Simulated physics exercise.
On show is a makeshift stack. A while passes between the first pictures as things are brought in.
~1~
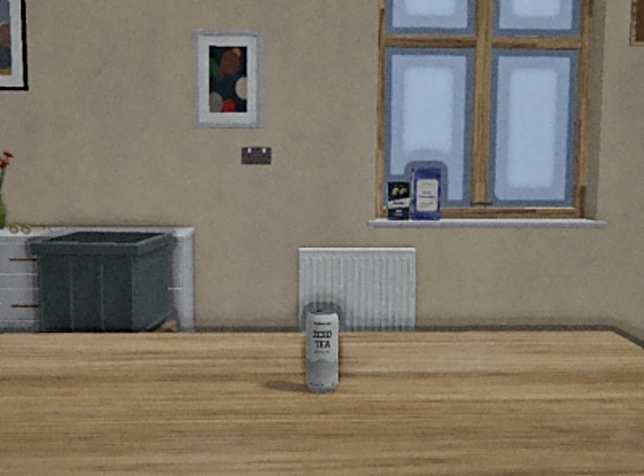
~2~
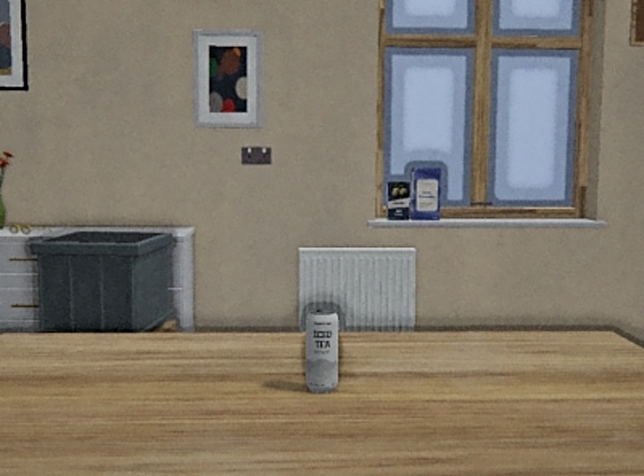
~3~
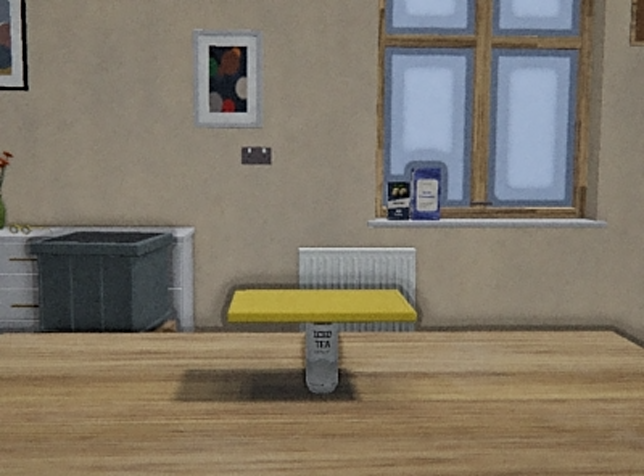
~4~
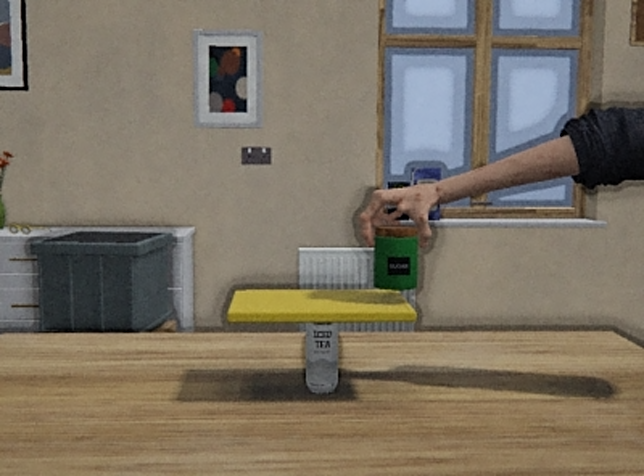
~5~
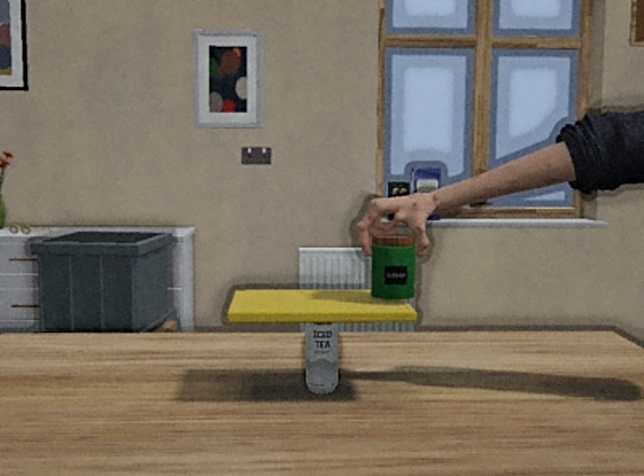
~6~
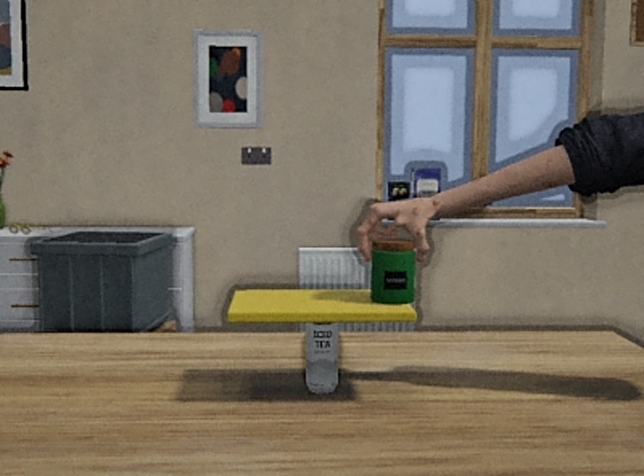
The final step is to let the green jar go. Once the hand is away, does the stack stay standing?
No.
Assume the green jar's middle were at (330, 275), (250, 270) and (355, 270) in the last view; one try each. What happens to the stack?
The first time it stays standing, the second time it collapses, and the third time it stays standing.
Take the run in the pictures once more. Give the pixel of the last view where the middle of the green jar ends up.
Around (457, 371).
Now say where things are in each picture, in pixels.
In the first frame, the last thing is not in view yet.
In the second frame, the last thing is not in view yet.
In the third frame, the last thing is not in view yet; yellow lid (320, 305).
The fourth frame shows coming down; green jar (396, 257); yellow lid (320, 305).
The fifth frame shows coming down; green jar (393, 266); yellow lid (320, 305).
The sixth frame shows in place under the hand; green jar (393, 271); yellow lid (320, 305).
Then, 0.50 s after the last picture, green jar now fallen; yellow lid tipped 61° from how it was.
Then, 0.70 s after the last picture, yellow lid now fallen; white can tipped 35° from how it was.
At rest, fallen, green jar, yellow lid and white can. Seen from the same camera at the end, green jar near (456, 372). The stack loses its balance.
